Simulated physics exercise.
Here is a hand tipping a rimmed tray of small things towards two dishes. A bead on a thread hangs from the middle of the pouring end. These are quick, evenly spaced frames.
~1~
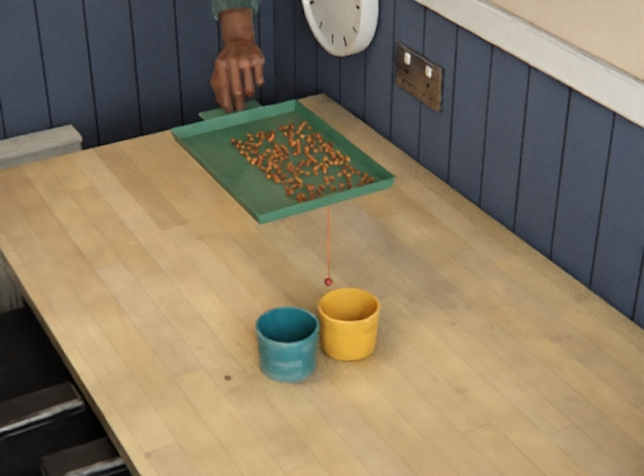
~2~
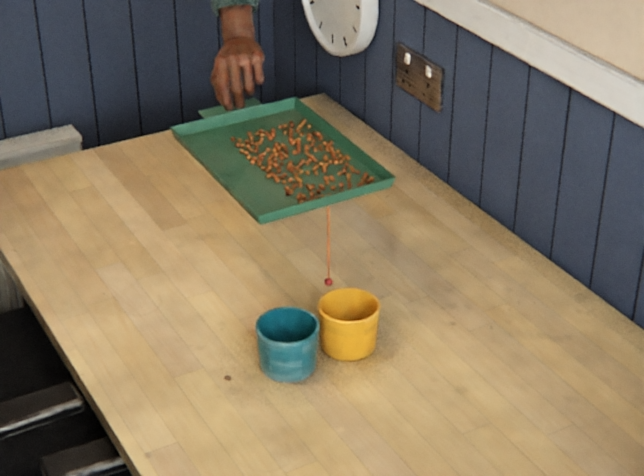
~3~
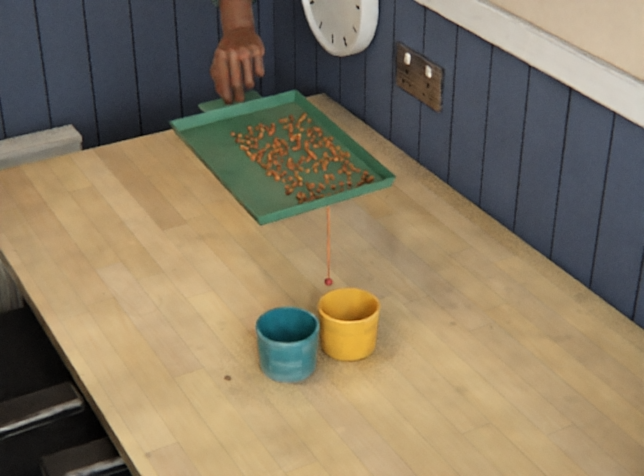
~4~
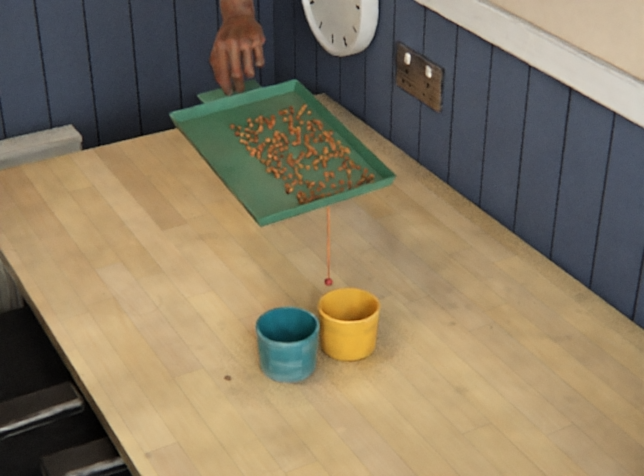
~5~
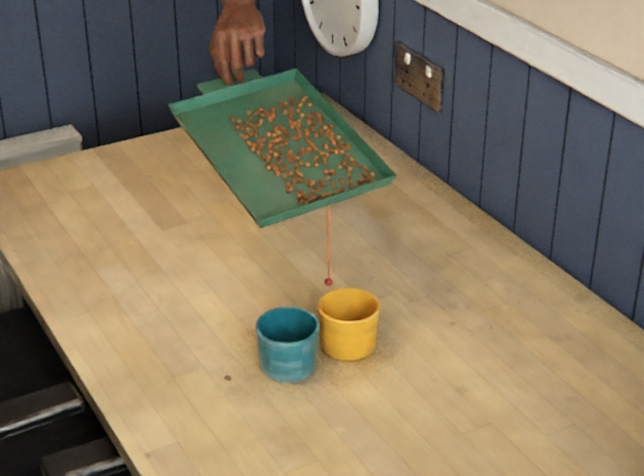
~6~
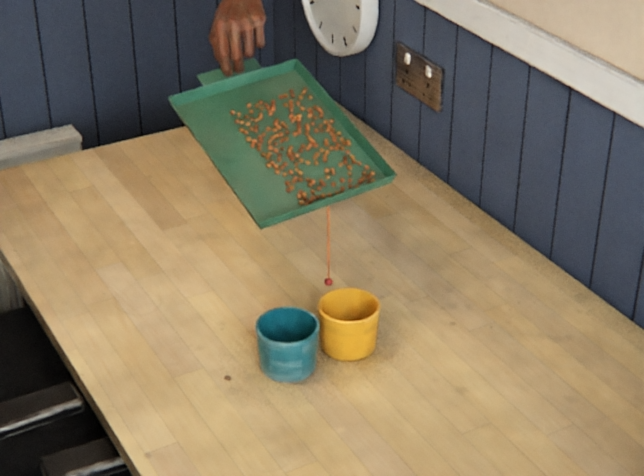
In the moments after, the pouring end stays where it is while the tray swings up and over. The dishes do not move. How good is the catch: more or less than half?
Caught overall: Over half.
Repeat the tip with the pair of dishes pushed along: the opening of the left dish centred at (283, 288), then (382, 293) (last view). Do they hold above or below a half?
One: Not half. Two: Under half.
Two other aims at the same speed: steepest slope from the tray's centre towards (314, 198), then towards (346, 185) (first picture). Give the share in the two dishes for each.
The first gives 60 %, the second 0 %.
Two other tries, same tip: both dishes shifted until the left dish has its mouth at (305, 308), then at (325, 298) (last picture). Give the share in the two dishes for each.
First some 40, then 20 per cent.
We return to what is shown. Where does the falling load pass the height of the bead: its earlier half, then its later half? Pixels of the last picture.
Around (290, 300) and then (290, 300).
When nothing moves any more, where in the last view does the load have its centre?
Roughly at (288, 358).
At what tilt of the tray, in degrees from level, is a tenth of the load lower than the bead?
Roughly 75°.
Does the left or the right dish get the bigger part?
More ends in the dish on the left.
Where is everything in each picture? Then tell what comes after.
In the first picture, corners of the pouring end at (260, 213) and (391, 176), level; middle of the load at (303, 162), cereal balls; left dish at (302, 357); right dish at (364, 336); bead on its thread at (328, 282).
In the second picture, corners of the pouring end at (260, 213) and (391, 176), level; middle of the load at (303, 161).
In the third picture, corners of the pouring end at (260, 214) and (391, 176), tipped barely, lowest at the left corner; middle of the load at (303, 158).
In the fourth picture, corners of the pouring end at (260, 216) and (391, 175), tipped a little, lowest at the left corner; middle of the load at (303, 154).
In the fifth picture, corners of the pouring end at (260, 218) and (392, 174), tipped a little, lowest at the left corner; middle of the load at (303, 149).
In the sixth picture, corners of the pouring end at (261, 220) and (392, 173), tipped a little, lowest at the left corner; middle of the load at (303, 146); left dish at (302, 357); right dish at (364, 336).
Soon, tray tipped steeply; nearly all on the tray; a stray few in the left dish; a stray few in the right dish; a stray few outside both; a stray few in the air.
A while on, tray tipped right over; about a third on the tray; a small part in the left dish; a stray few in the right dish; a small part outside both; about a third in the air.
Towards the end, tray tipped past a quarter turn; about half in the left dish; about a quarter in the right dish; about a quarter outside both.
Finally, tray tipped past a quarter turn; about half in the left dish; about a quarter in the right dish; about a quarter outside both.
